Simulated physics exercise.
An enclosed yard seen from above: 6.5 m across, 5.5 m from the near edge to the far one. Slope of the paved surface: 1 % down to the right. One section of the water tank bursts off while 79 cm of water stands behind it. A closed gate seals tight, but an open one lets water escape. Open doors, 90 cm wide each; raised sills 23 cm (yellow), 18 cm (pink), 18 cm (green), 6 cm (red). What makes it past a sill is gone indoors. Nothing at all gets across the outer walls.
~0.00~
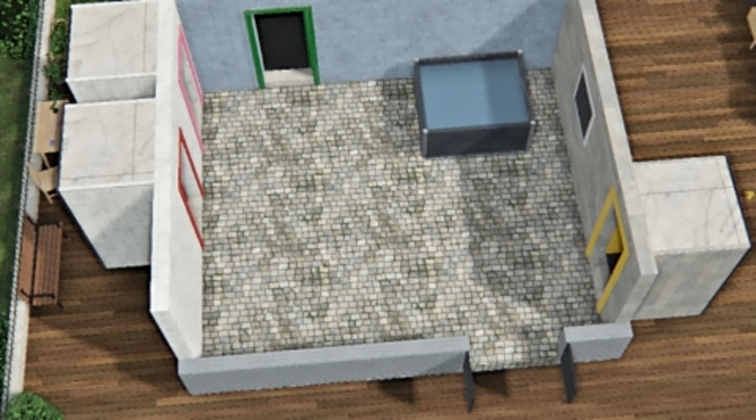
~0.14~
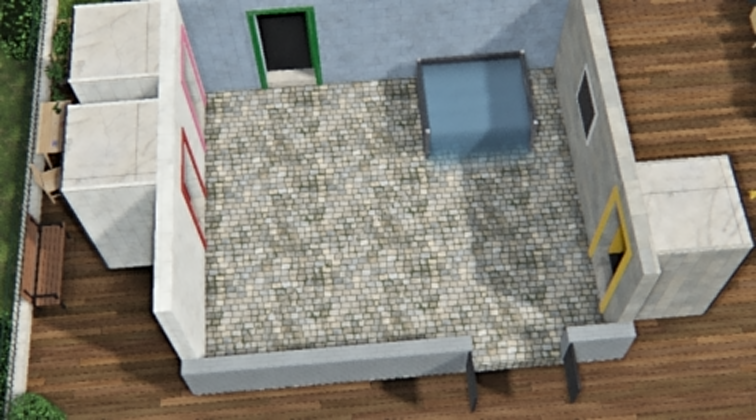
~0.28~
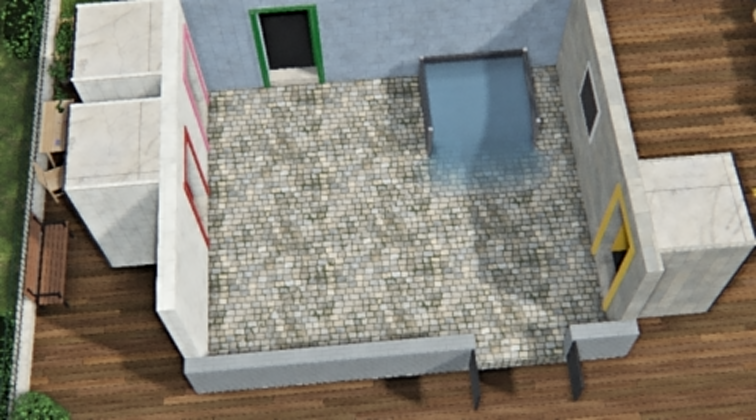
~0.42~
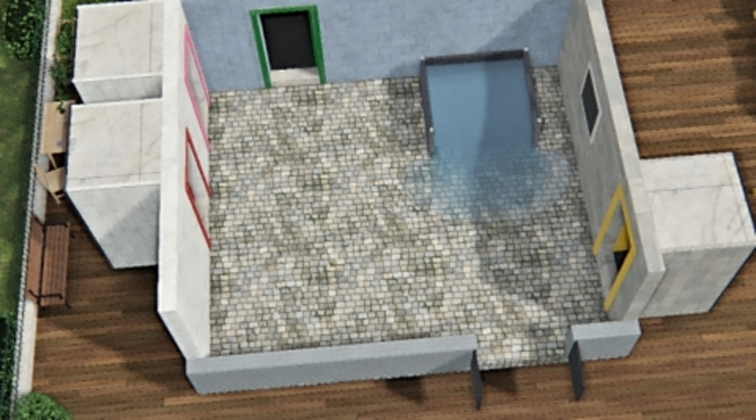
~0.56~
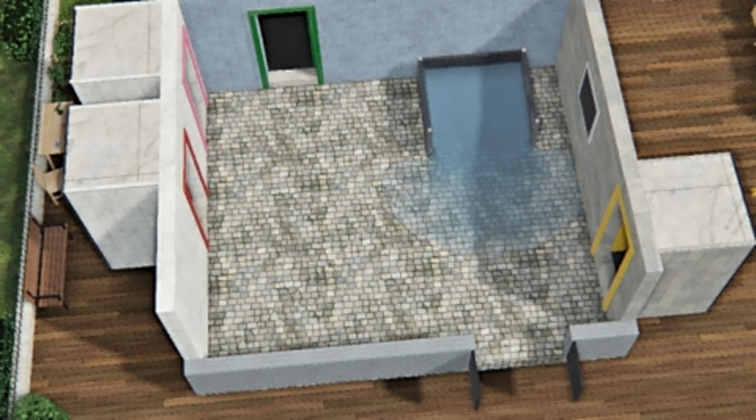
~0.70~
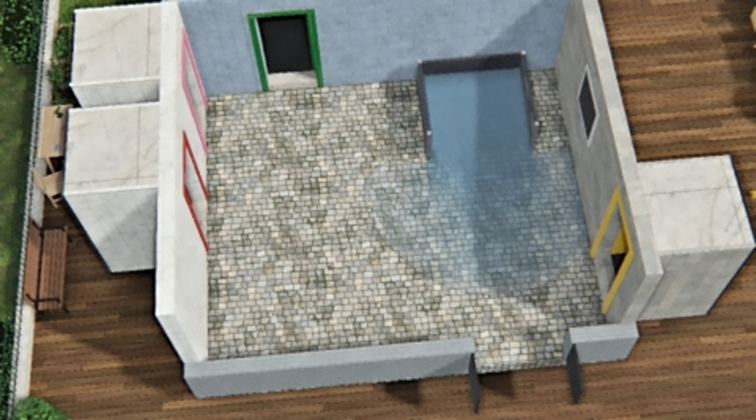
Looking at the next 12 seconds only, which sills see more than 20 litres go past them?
My prediction: At the yellow door the limit will hold. At the pink door the limit will hold. At the green door the limit will hold. At the red door the limit will hold.
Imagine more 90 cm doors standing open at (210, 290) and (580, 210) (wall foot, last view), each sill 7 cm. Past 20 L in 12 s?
In that order: Under, over.
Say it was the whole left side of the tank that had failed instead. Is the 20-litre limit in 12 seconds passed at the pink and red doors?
At pink the amount is higher than the mark, while at red it is higher than the mark.
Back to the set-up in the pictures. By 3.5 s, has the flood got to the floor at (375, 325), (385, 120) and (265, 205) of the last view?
Respectively: Got hit, was missed, was missed.
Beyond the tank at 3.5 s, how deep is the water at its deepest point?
Around 20 centimetres deep.
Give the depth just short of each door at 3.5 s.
Depth readings (cm): Yellow = 18; pink = 0; green = 0; red = 0.
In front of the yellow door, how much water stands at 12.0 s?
I'd put it at around 4.5 cm deep.
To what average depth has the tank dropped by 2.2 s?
It averages close to 15 centimetres.
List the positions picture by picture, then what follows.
In the first picture, still water, 79 cm deep, in the water tank at (473, 94).
In the second picture, water pours out at (479, 143) and has run 1.0 m, to (534, 153); typically 6 cm deep outside, 79 cm at the water tank's back.
In the third picture, water pours out at (482, 143) and has run 1.2 m, to (547, 168); typically 14 cm deep outside, 72 cm at the water tank's back.
In the fourth picture, the front is at (559, 191), 1.6 m from the gap at (483, 144); 3.1 m2 of floor is under water; 68 cm left at the back of the water tank.
In the fifth picture, water pours out at (481, 145) and has run 2.0 m, to (554, 232); typically 9 cm deep outside, 65 cm at the water tank's back.
In the sixth picture, the front is at (528, 286), 2.7 m from the gap at (480, 148); 7.6 m2 of floor is under water; 56 cm left at the back of the water tank.
After 1.4 s water covers 45 % of the floor and is deepest (45 cm) near (607, 340); yellow door 14 cm at the sill, 0 L in, pink door not reached, green door not reached, red door not reached.
After 2.2 s water covers 50 % of the floor and is deepest (40 cm) near (596, 341); yellow door 15 cm at the sill, 0 L in, pink door not reached, green door not reached, red door not reached.
After 3.5 s water covers 55 % of the floor and is deepest (20 cm) near (220, 374); yellow door 18 cm at the sill, 2 L in, pink door not reached, green door not reached, red door not reached.
After 7.0 s water covers 85 % of the floor and is deepest (6 cm) near (209, 375); yellow door 6 cm at the sill, 2 L in, pink door 2 cm at the sill, 0 L in, green door not reached, red door 3 cm at the sill, 0 L in.
After 12.0 s water covers 100 % of the floor and is deepest (11 cm) near (552, 70); yellow door 4 cm at the sill, 2 L in, pink door 3 cm at the sill, 0 L in, green door 4 cm at the sill, 0 L in, red door 1 cm at the sill, 0 L in.
